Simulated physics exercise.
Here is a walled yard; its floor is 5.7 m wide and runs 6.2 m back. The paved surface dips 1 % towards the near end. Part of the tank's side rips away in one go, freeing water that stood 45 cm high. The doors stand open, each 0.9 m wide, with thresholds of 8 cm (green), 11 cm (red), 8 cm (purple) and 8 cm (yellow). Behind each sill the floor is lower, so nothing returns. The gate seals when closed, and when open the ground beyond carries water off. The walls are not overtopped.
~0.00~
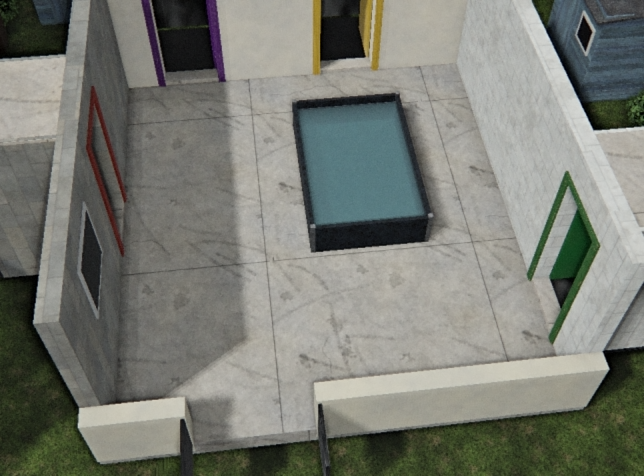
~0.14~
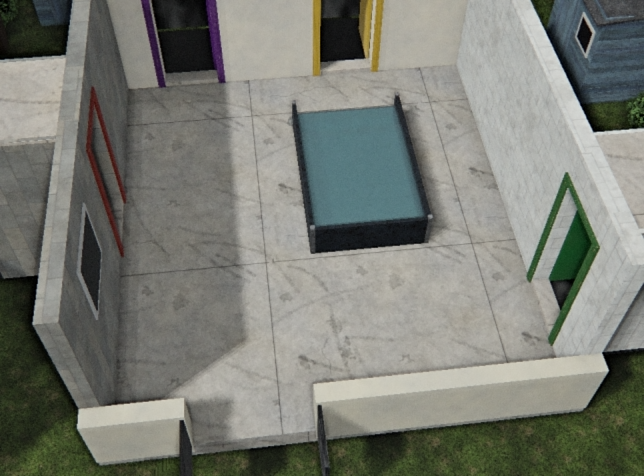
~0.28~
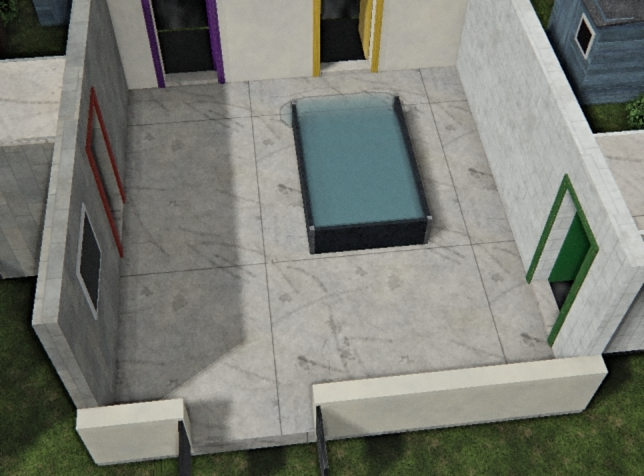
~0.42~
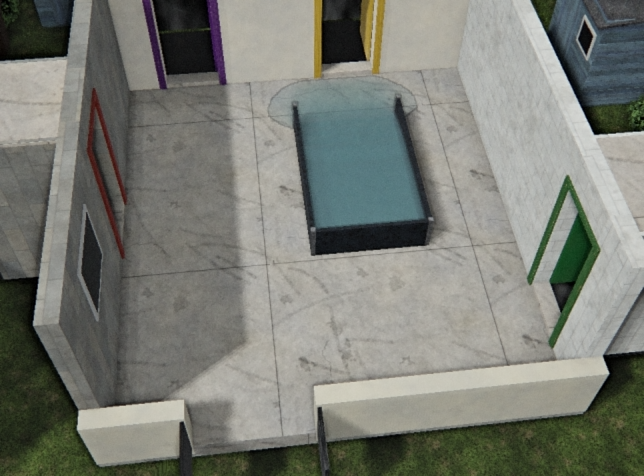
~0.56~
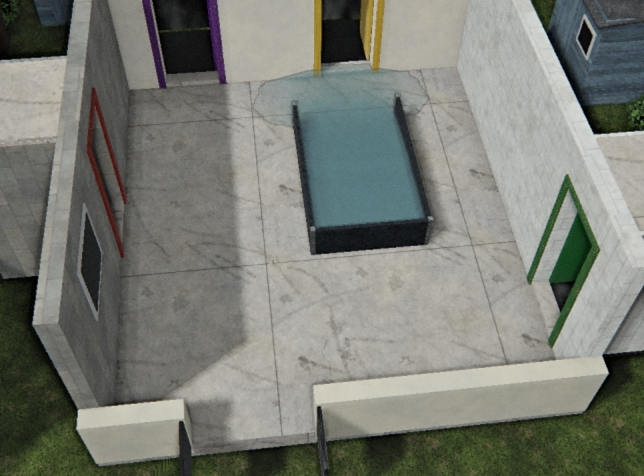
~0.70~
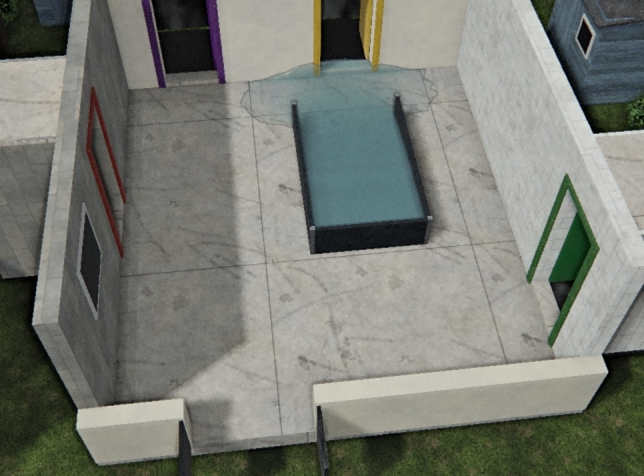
The clip opens on a walled, paved yard with a dark-sided tank of blue-green water standing still near the middle. The tank's far side disappears and water pours out through the gap. A thin sheet spreads over the paving behind it, widening left and right and reaching the yellow-framed doorway.
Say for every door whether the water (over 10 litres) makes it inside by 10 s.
Within that time: At the green door it stays under the limit; at the red door it keeps below the limit; at the purple door it stays under the limit; at the yellow door it exceeds the limit.
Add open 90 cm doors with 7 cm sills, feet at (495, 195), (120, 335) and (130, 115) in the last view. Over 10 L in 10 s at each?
In turn: Below, below, over.
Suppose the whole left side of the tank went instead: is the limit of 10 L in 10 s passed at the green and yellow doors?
Against that limit: Green under, yellow under.
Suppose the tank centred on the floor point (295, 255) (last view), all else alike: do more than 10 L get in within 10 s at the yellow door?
Then: Yellow over.
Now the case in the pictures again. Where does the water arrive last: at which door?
Last comes the green one.
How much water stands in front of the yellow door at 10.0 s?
Some 4.0 cm.
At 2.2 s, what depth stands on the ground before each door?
In cm: Green 0, red 0, purple 6, yellow 27.
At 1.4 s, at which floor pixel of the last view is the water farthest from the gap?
At about (194, 89).
After 1.4 s water covers 10 % of the floor and is deepest (28 cm) near (319, 80); green door not reached, red door not reached, purple door 3 cm at the sill, 0 L in, yellow door 28 cm at the sill, 88 L in.
After 2.2 s water covers 20 % of the floor and is deepest (28 cm) near (319, 80); green door not reached, red door not reached, purple door 6 cm at the sill, 0 L in, yellow door 27 cm at the sill, 192 L in.
After 3.5 s water covers 35 % of the floor and is deepest (22 cm) near (452, 70); green door not reached, red door 3 cm at the sill, 0 L in, purple door 6 cm at the sill, 0 L in, yellow door 19 cm at the sill, 319 L in.
After 6.0 s water covers 75 % of the floor and is deepest (16 cm) near (553, 374); green door 3 cm at the sill, 0 L in, red door 5 cm at the sill, 0 L in, purple door 5 cm at the sill, 0 L in, yellow door 8 cm at the sill, 364 L in.
After 10.0 s water covers 90 % of the floor and is deepest (8 cm) near (516, 391); green door 6 cm at the sill, 0 L in, red door 3 cm at the sill, 0 L in, purple door 3 cm at the sill, 0 L in, yellow door 4 cm at the sill, 364 L in.
